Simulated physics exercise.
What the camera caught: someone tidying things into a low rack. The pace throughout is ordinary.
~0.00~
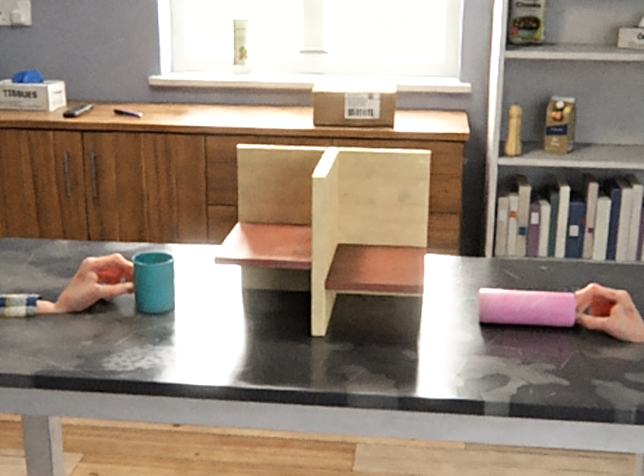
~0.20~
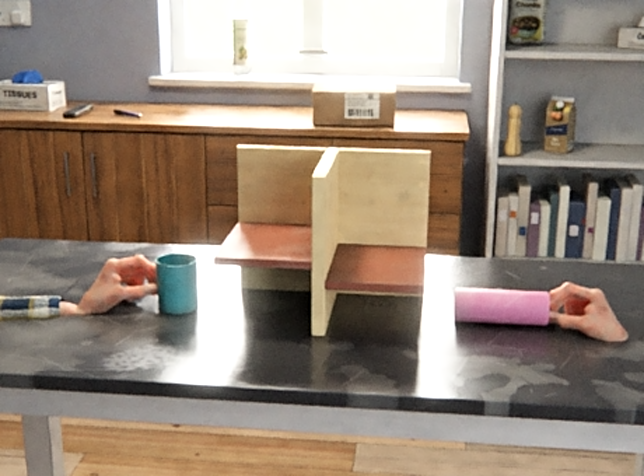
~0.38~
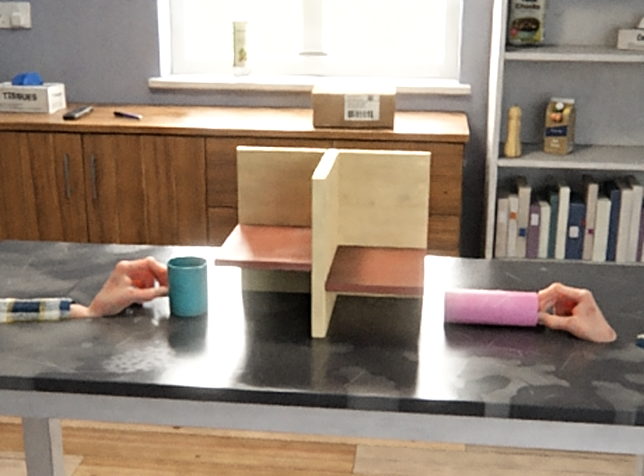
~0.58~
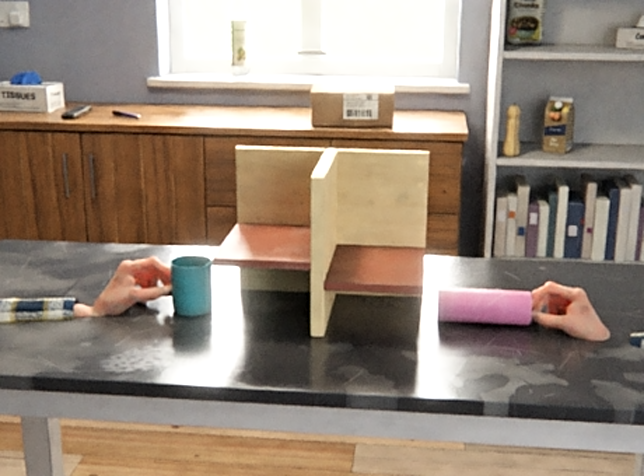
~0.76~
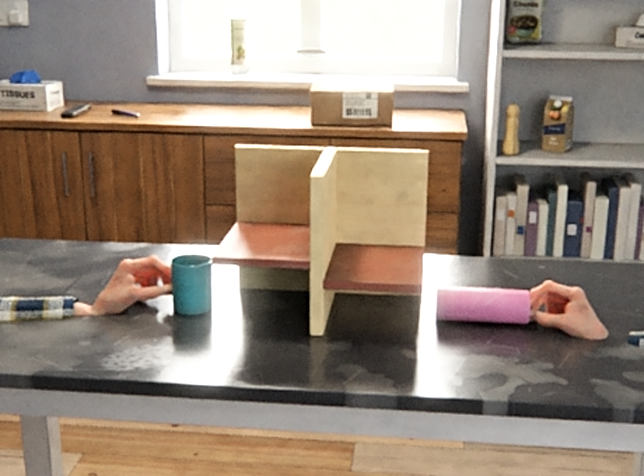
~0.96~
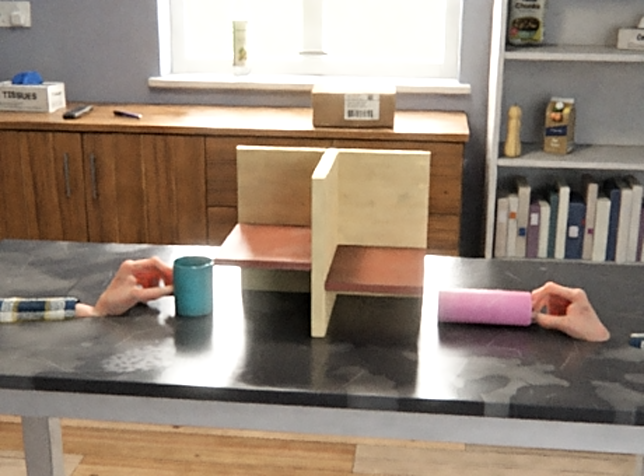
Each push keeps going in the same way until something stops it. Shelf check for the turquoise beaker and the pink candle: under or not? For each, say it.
Check - turquoise beaker: Under, pink candle: Under.
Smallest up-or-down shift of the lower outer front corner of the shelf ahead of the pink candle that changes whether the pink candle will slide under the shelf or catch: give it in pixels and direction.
It is roughly 16 pixels, and the shift goes down.
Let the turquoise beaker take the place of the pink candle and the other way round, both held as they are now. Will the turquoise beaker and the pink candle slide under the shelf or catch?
Turquoise beaker: Blocked. Pink candle: Clear.
After 1.32 s, turquoise beaker part of the way in near (219, 287); pink candle sliding up to the opening near (457, 306).
After 1.56 s, turquoise beaker all the way in near (250, 288); pink candle part of the way in near (427, 305).
At rest (2.3 s), the turquoise beaker slides in, near (251, 288); the pink candle slides in, near (383, 302).
